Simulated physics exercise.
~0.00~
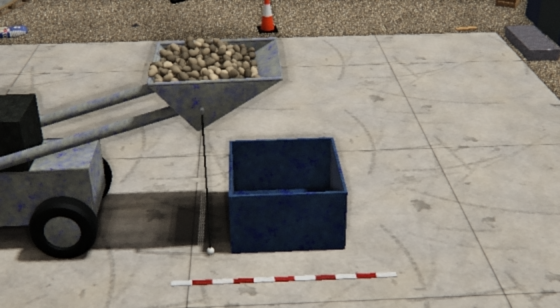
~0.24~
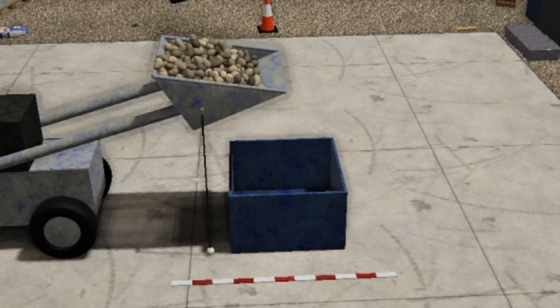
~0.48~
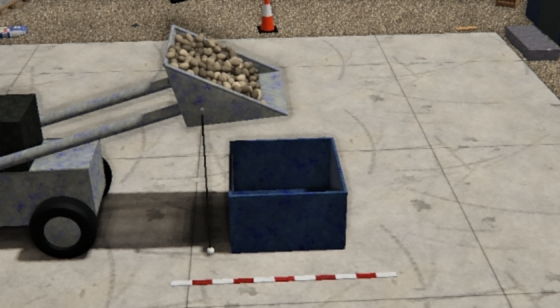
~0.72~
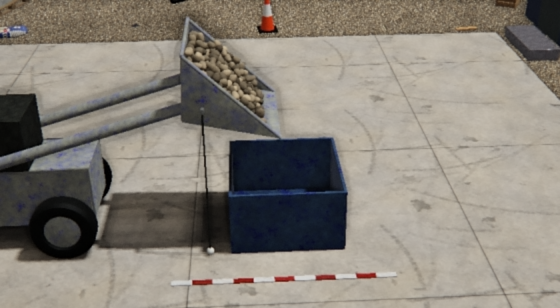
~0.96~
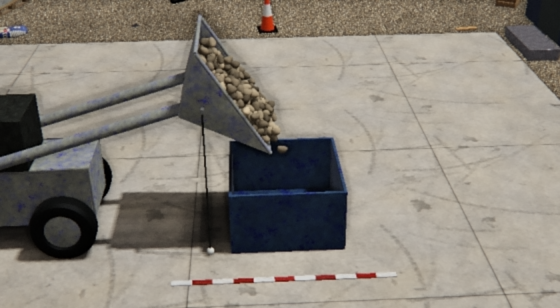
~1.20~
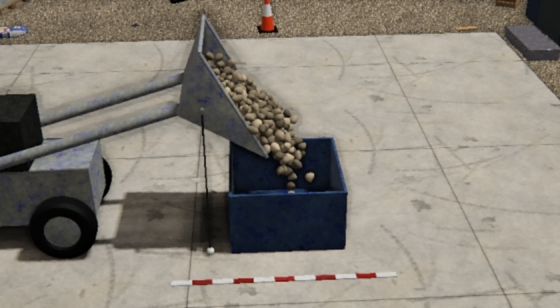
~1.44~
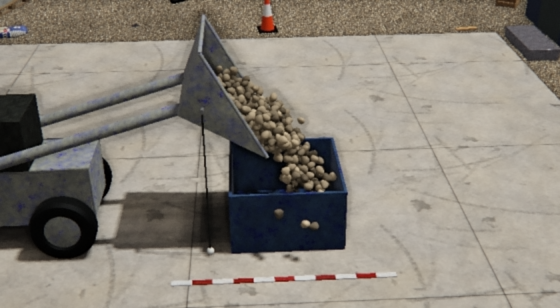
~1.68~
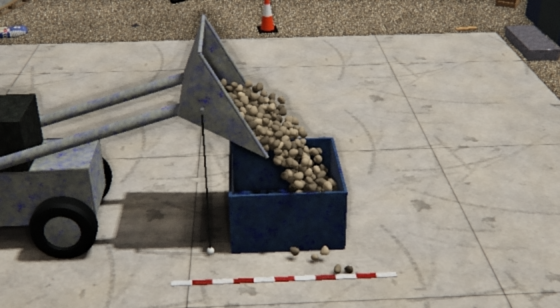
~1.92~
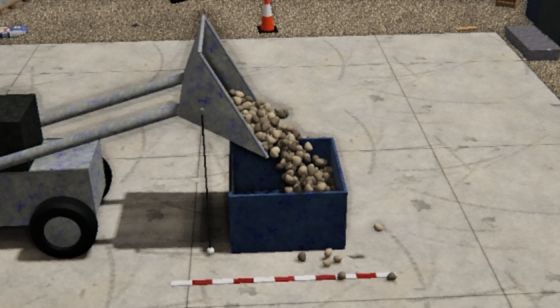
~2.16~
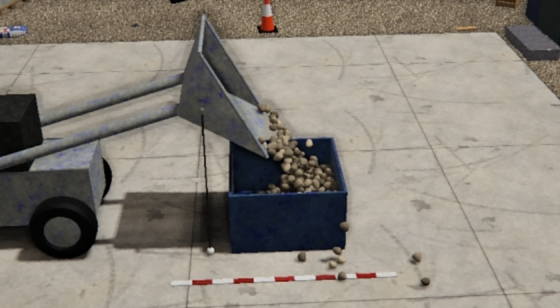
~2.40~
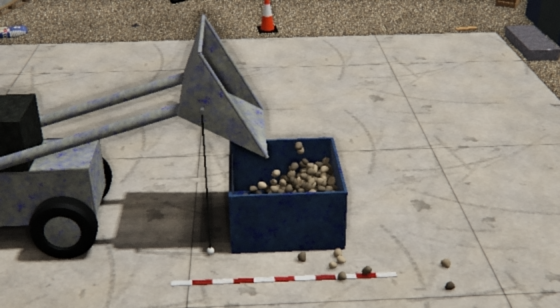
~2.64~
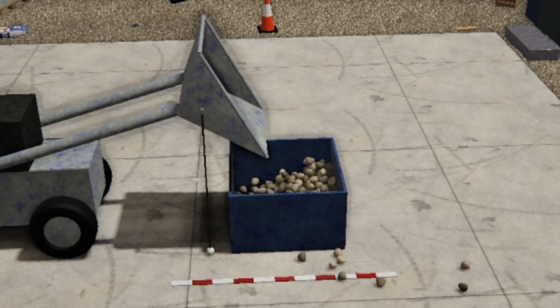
A loader tips its bucket and pours rounded stones into a blue bin, spilling a few.
